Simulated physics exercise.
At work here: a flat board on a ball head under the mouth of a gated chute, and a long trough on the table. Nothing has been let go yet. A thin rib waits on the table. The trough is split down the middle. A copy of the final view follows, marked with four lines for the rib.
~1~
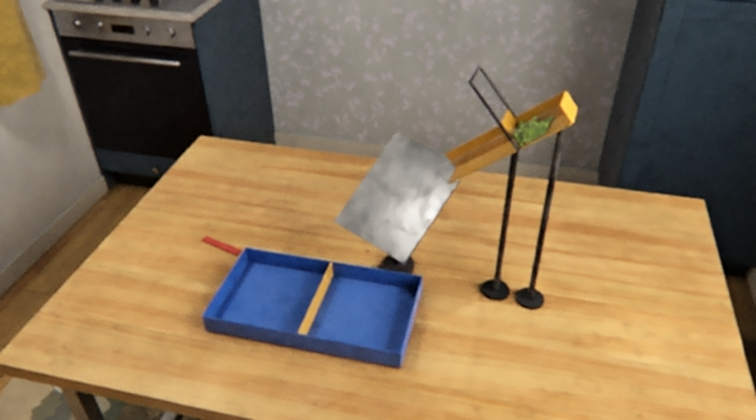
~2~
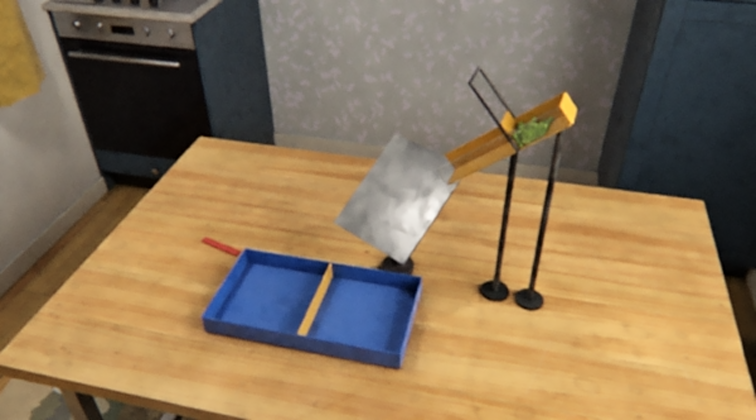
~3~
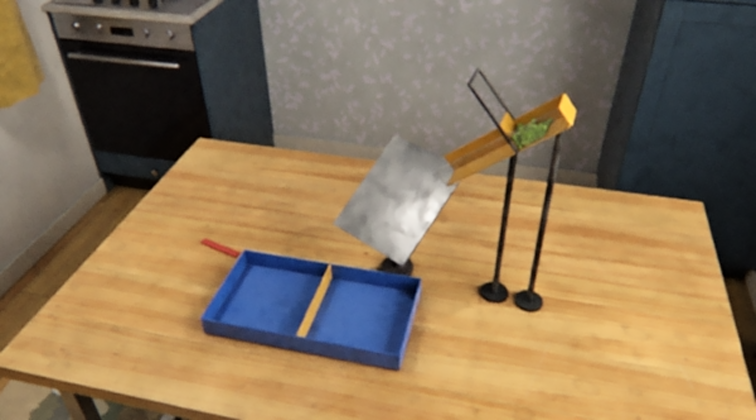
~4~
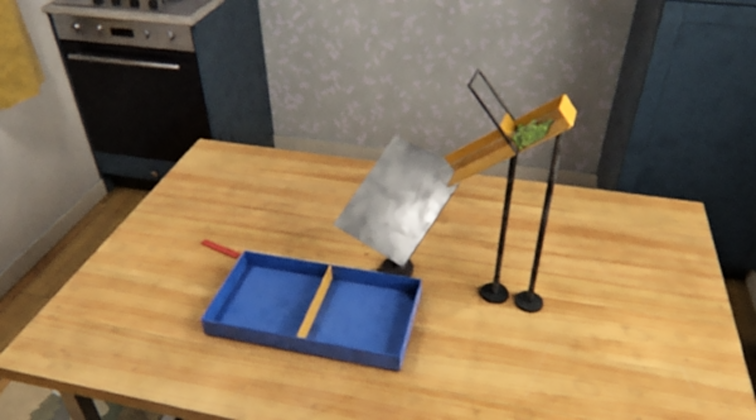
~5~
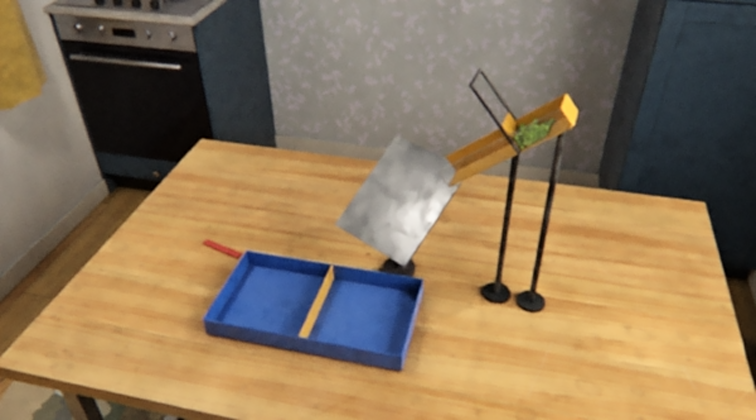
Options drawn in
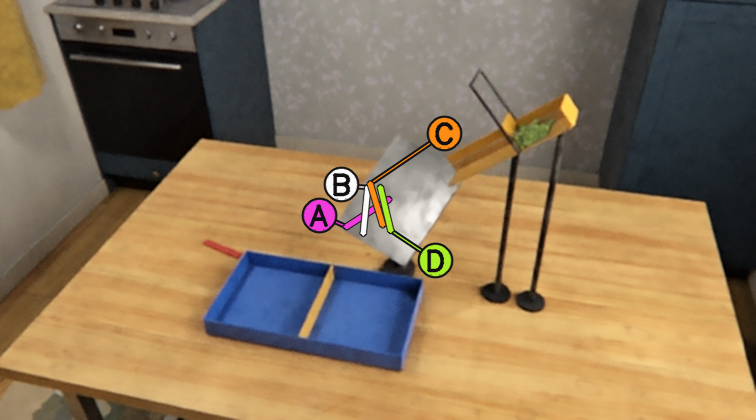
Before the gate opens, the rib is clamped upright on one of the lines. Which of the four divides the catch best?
Best: A.
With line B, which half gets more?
More lands on the right.
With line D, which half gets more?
Right.
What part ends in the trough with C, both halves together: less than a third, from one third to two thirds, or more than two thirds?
More than two thirds.
On the marked copy, line A from (388, 199) to (346, 226); line B from (367, 187) to (363, 233); line C from (370, 183) to (382, 224); line D from (380, 187) to (390, 230).
Choosing A, of what is caught, close to two thirds in the left half, close to a third in the right.
Choosing B, of what is caught, a small share in the left half, the bulk in the right.
Choosing C, of what is caught, a small share in the left half, the bulk in the right.
Choosing D, of what is caught, a small share in the left half, all but a few in the right.
